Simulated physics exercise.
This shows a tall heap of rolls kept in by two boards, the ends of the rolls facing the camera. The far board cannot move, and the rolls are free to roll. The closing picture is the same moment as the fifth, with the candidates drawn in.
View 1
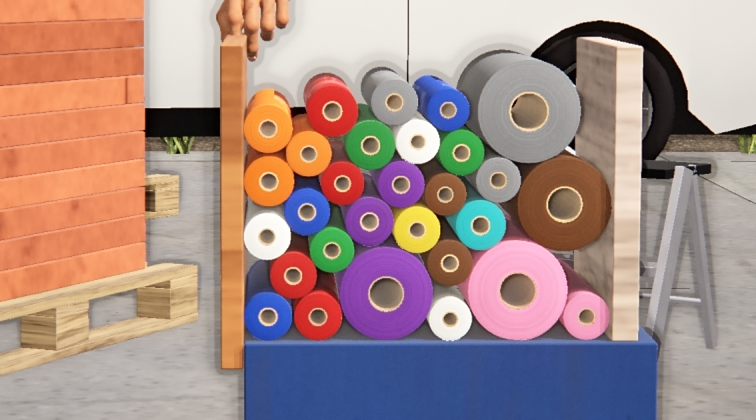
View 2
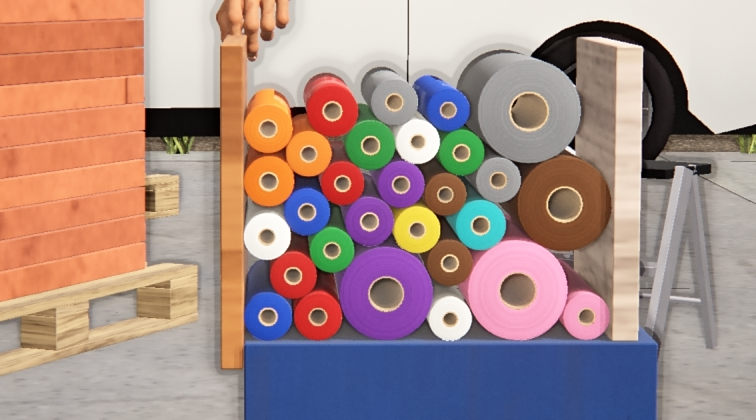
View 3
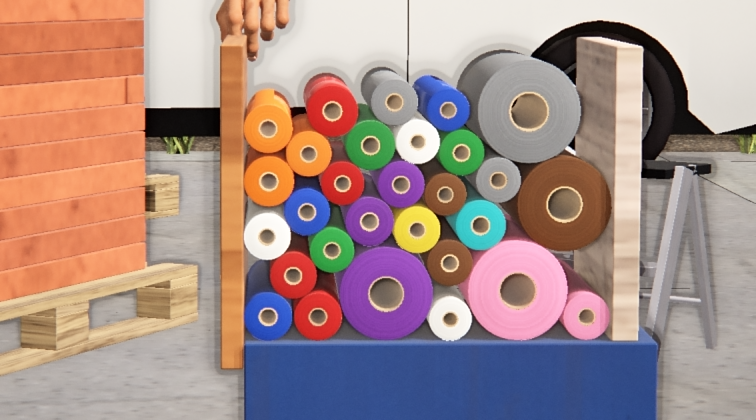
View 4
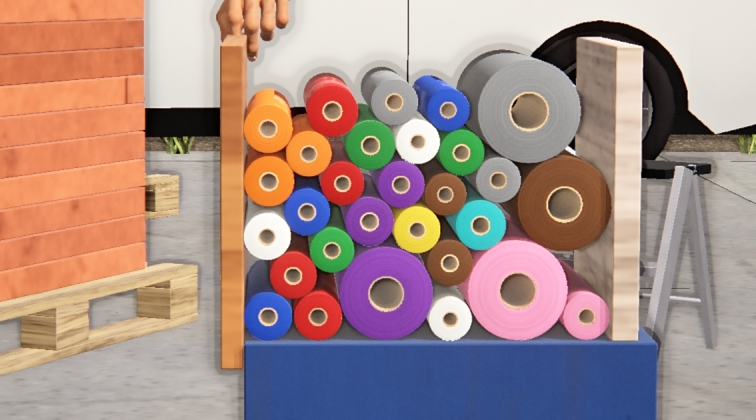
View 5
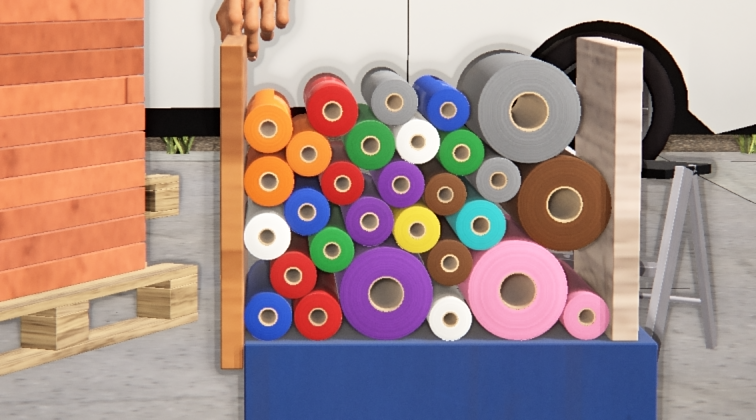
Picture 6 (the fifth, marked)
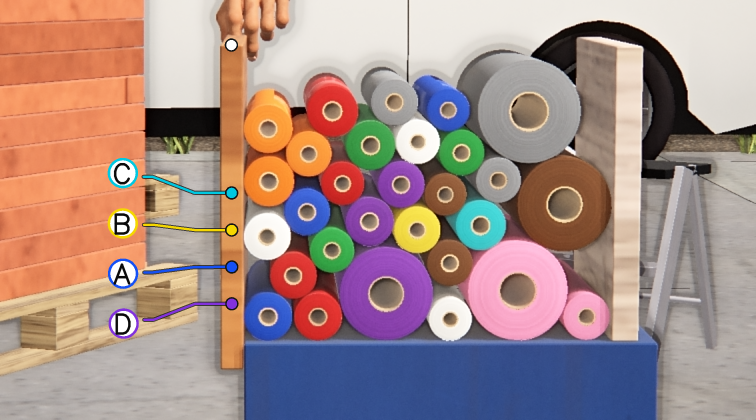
The clip shows colourful rolls of different sizes stacked between two upright boards on a blue base, their ends facing the viewer. A hand rests at the top of the left board, and nothing visibly moves throughout.
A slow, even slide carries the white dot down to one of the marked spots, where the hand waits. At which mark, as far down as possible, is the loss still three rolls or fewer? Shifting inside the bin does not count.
Down to C.
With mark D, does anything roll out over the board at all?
Yes.
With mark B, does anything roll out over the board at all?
At B: Yes.
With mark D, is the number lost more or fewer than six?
At D, more than six.
On the marked copy, A at (232, 267); B at (232, 230); C at (232, 193); D at (232, 304); the white dot at (232, 45).
With C. Early on, top of the board (243, 113).
Further on, top of the board (243, 191).
At the end, top of the board (243, 192), one out over the board.
As for the rest, A more than three out over the board; B four out over the board; D more than three out over the board.
